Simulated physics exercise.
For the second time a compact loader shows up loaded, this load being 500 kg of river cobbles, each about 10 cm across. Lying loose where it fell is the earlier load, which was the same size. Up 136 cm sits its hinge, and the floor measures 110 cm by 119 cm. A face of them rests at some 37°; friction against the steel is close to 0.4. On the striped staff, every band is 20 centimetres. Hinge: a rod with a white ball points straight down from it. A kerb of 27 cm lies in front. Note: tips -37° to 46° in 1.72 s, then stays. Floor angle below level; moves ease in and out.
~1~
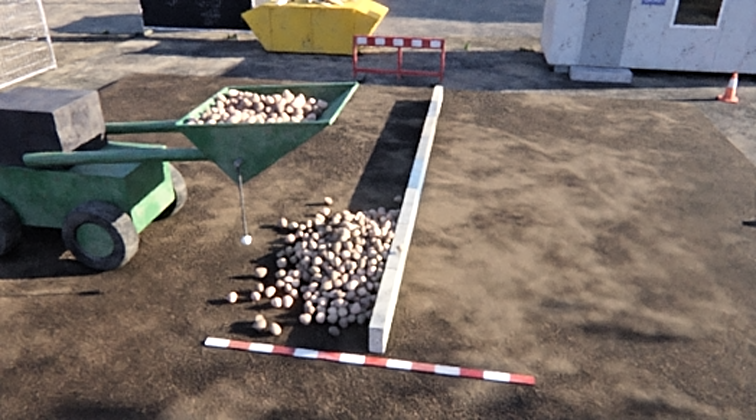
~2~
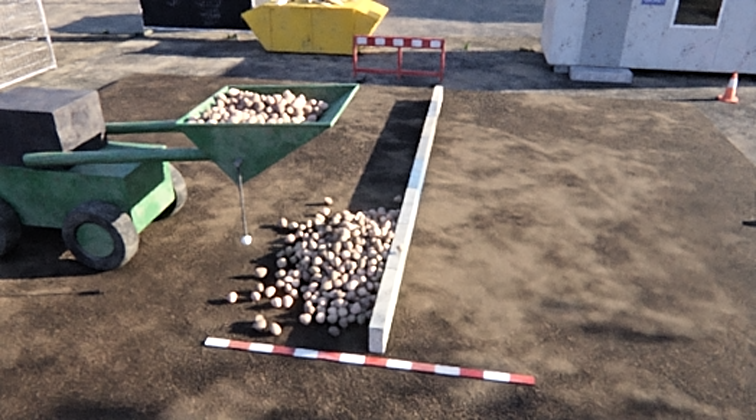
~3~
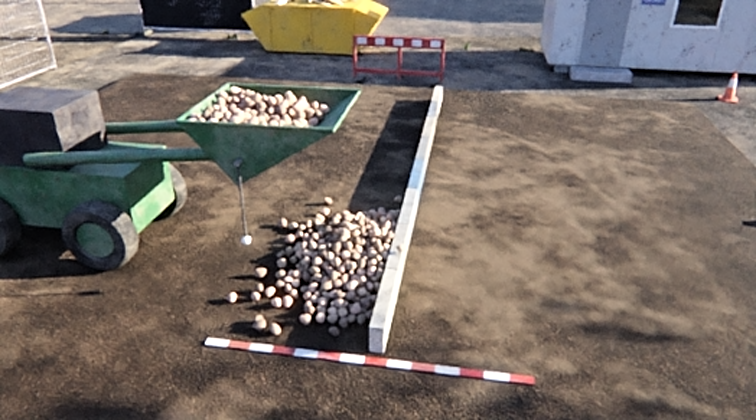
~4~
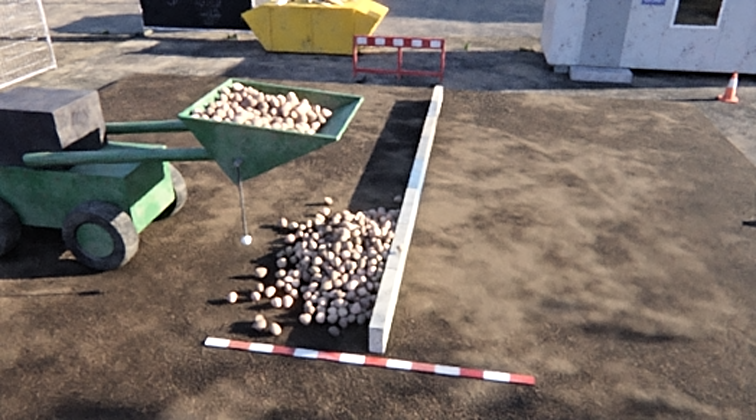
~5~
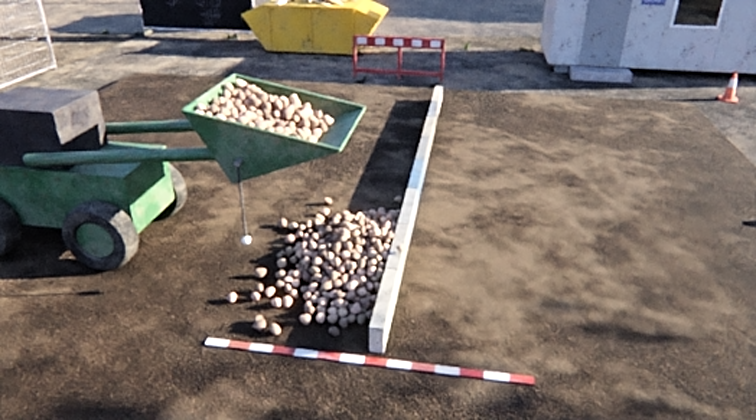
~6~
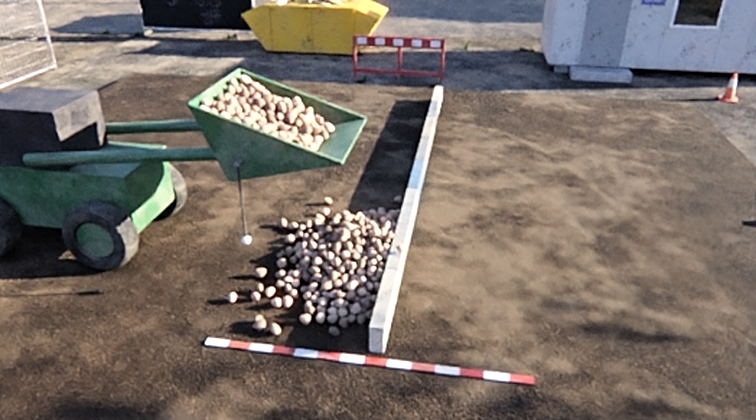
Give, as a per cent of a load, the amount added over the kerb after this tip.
Close to 3 parts in a hundred.
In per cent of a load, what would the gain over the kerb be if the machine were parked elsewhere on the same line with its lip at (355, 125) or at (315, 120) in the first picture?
I'd guess close to 10 per cent first and close to 0 per cent second.
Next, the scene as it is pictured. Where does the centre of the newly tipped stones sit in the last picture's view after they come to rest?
I'd say close to (349, 244).
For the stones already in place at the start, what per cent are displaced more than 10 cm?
I'd put it at about 15 per cent.
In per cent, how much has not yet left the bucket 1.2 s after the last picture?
Close to 25 in a hundred is still held.
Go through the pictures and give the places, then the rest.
Lip at (331, 123), floor tilted -37°, highest stones at (270, 102). The earlier load is highest near (367, 241), 28 cm above ground level, 100 % on this side of the kerb, in the first frame.
Lip at (332, 125), floor tilted -36°, highest stones at (271, 102), in the second frame.
The bucket is at -33°, its lip at (334, 130); the top of the load is at (247, 99), in the third frame.
Lip at (337, 139), floor tilted -28°, highest stones at (243, 95), in the fourth frame.
Lip at (340, 150), floor tilted -21°, highest stones at (238, 93), in the fifth frame.
Lip at (342, 163), floor tilted -14°, highest stones at (239, 89), in the sixth frame.
Then, 0.7 s after the last picture the floor is at 33°; in per cent of one load, 100 in the bucket, 100 on this side of the kerb; the foremost stones are at (386, 264).
Then, 1.2 s after the last picture the floor is at 46°; in per cent of one load, 25 in the bucket, 175 on this side of the kerb; the foremost stones are at (393, 237).
Then, 1.6 s after the last picture the floor is at 46°; in per cent of one load, 1 in the bucket, 197 on this side of the kerb, 2 over the kerb; the foremost stones are at (422, 259).
Then, 4.4 s after the last picture the floor is at 46°; in per cent of one load, 0 in the bucket, 197 on this side of the kerb, 3 over the kerb; the foremost stones are at (451, 267). Net gain over the kerb, 3.
